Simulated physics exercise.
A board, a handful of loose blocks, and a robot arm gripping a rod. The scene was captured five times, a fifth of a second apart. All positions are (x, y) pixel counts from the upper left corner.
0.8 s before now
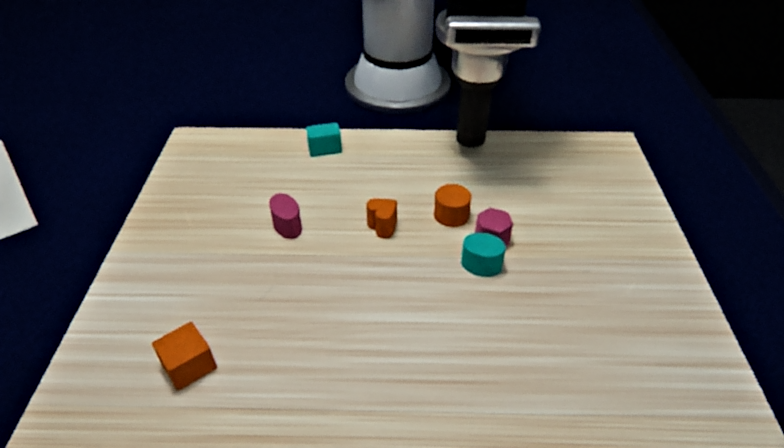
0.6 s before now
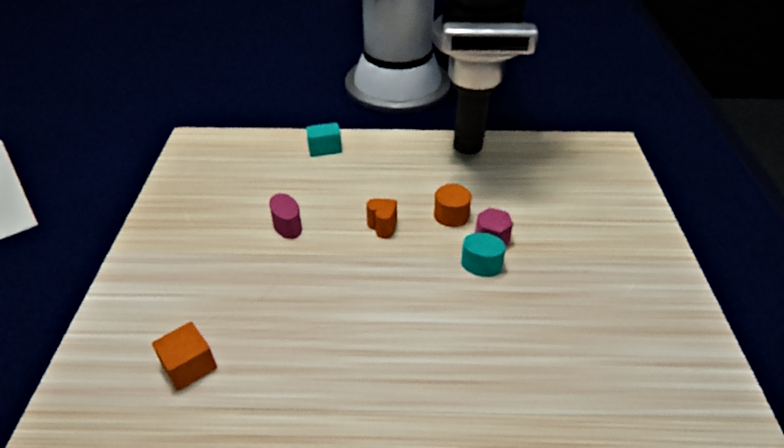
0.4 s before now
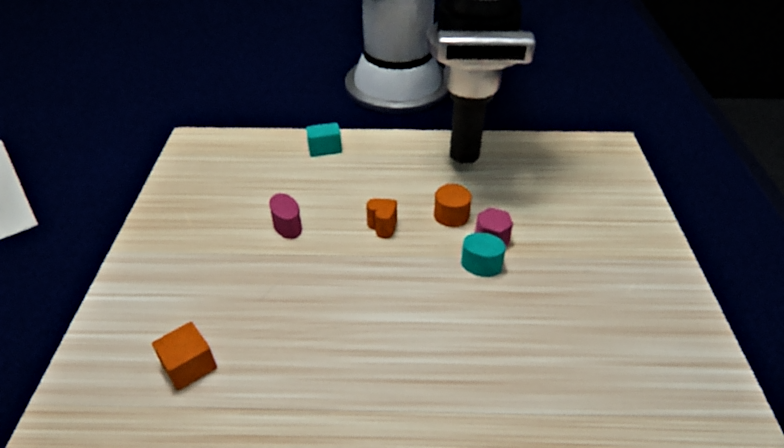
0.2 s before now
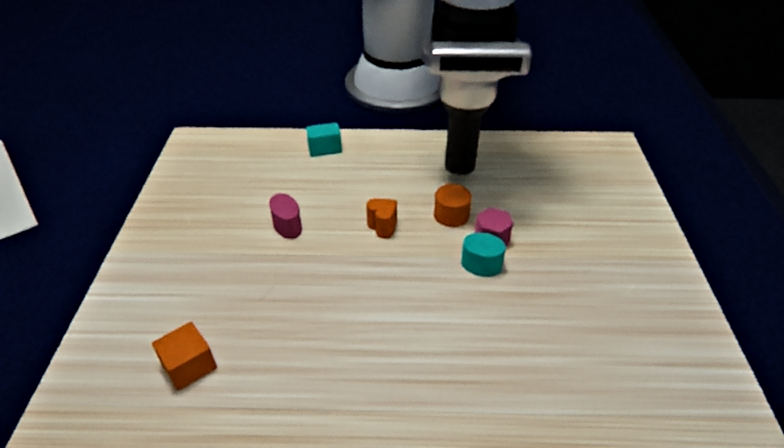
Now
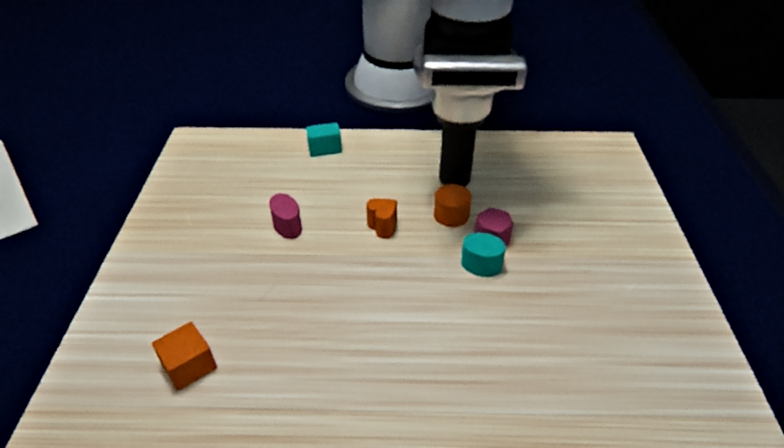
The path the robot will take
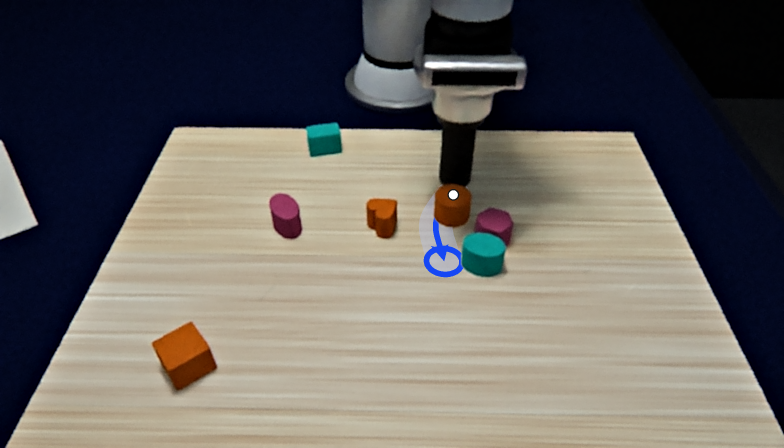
Robot arm gripping a dark rod, moving it slowly down and slightly left to the orange cylinder, while scattered blocks stay still.
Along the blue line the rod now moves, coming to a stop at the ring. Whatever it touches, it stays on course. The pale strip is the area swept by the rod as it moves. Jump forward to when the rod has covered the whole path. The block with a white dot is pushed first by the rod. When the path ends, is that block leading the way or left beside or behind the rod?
Answer: Still ahead.
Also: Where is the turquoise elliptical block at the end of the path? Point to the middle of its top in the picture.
At pixel (504, 260).
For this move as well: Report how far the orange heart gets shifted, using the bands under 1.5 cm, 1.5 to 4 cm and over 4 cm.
The smallest band: Under 1.5 cm.
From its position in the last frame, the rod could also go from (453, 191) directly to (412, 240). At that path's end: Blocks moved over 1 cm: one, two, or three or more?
I expect just one block to be moved by more than 1 cm.
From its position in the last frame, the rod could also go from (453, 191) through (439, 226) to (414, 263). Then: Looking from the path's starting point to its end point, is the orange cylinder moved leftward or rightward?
With start-to-end as forward, it shifts left.
Drawn move, from (453, 191) by way of (440, 211) and (437, 235) to (444, 261); the dot is on the orange cylinder.
The first path, step by step. One third of the way, rod at (441, 200); orange cylinder at (450, 214).
Two thirds of the way, rod at (438, 224); orange cylinder at (455, 238); turquoise elliptical block at (493, 251), turned 25° anticlockwise.
At the end, rod at (445, 250); orange heart still; orange cylinder at (465, 267); turquoise elliptical block at (504, 260), turned 80° anticlockwise; pink hexagon still.
